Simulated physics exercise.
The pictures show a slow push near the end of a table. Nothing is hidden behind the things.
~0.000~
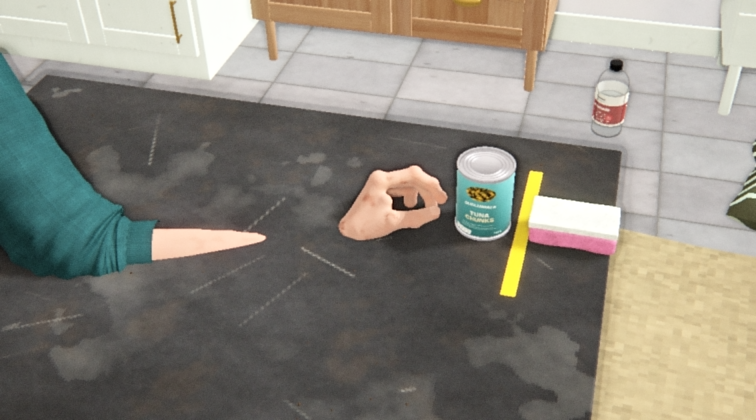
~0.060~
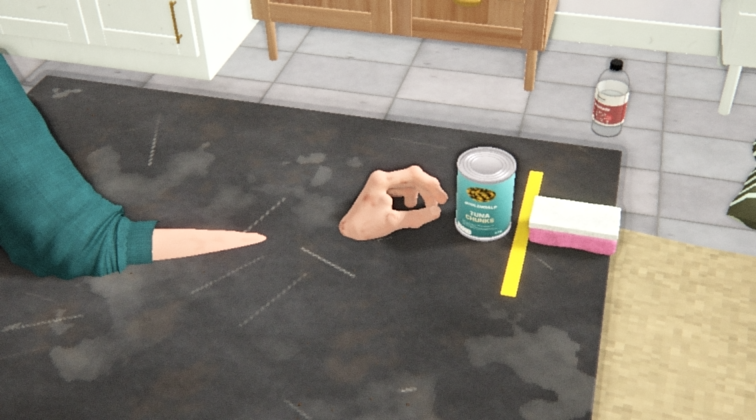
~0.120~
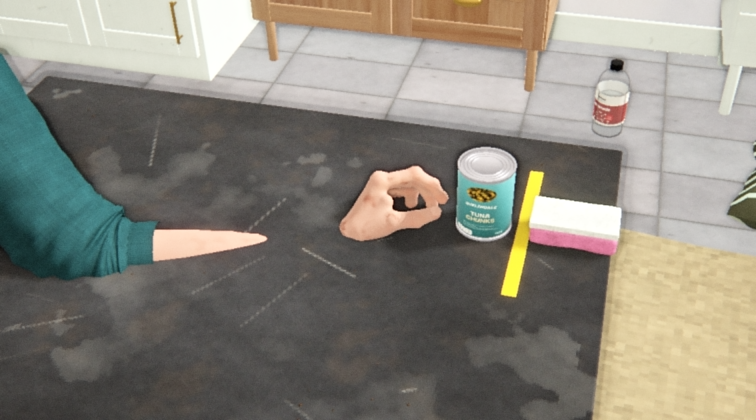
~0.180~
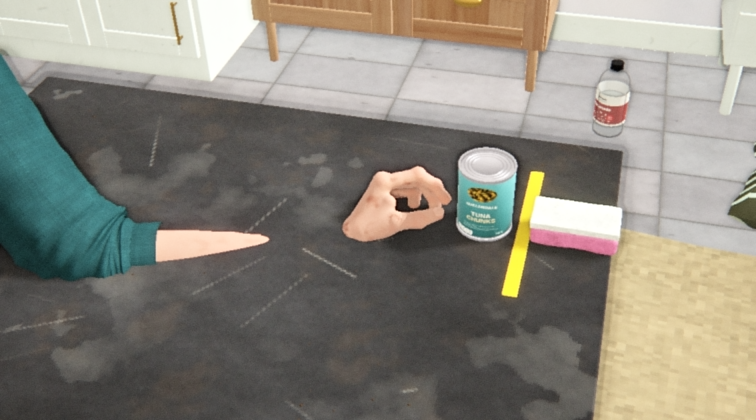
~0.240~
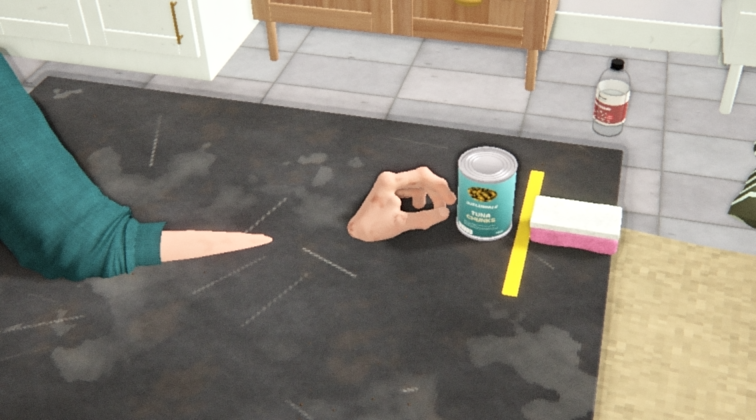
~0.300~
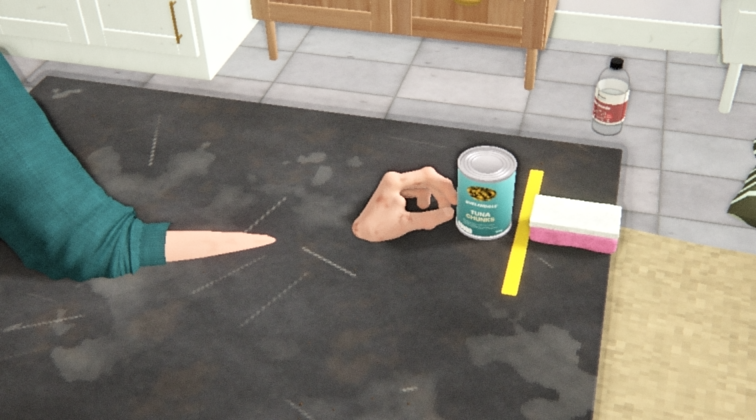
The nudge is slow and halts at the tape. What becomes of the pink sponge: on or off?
The pink sponge falls off the table.
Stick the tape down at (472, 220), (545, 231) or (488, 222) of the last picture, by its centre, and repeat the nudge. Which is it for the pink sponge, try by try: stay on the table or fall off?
In that order, it remains on top; drops off; is still on the table.
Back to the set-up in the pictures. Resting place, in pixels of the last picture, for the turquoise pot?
Roughly at (563, 204).
Around 1.26 s, pink sponge in the air near (638, 344).
Around 1.60 s, pink sponge come down.
Around 1.92 s, pink sponge in the air.
Finally (2.5 s), the pink sponge drops to the floor.
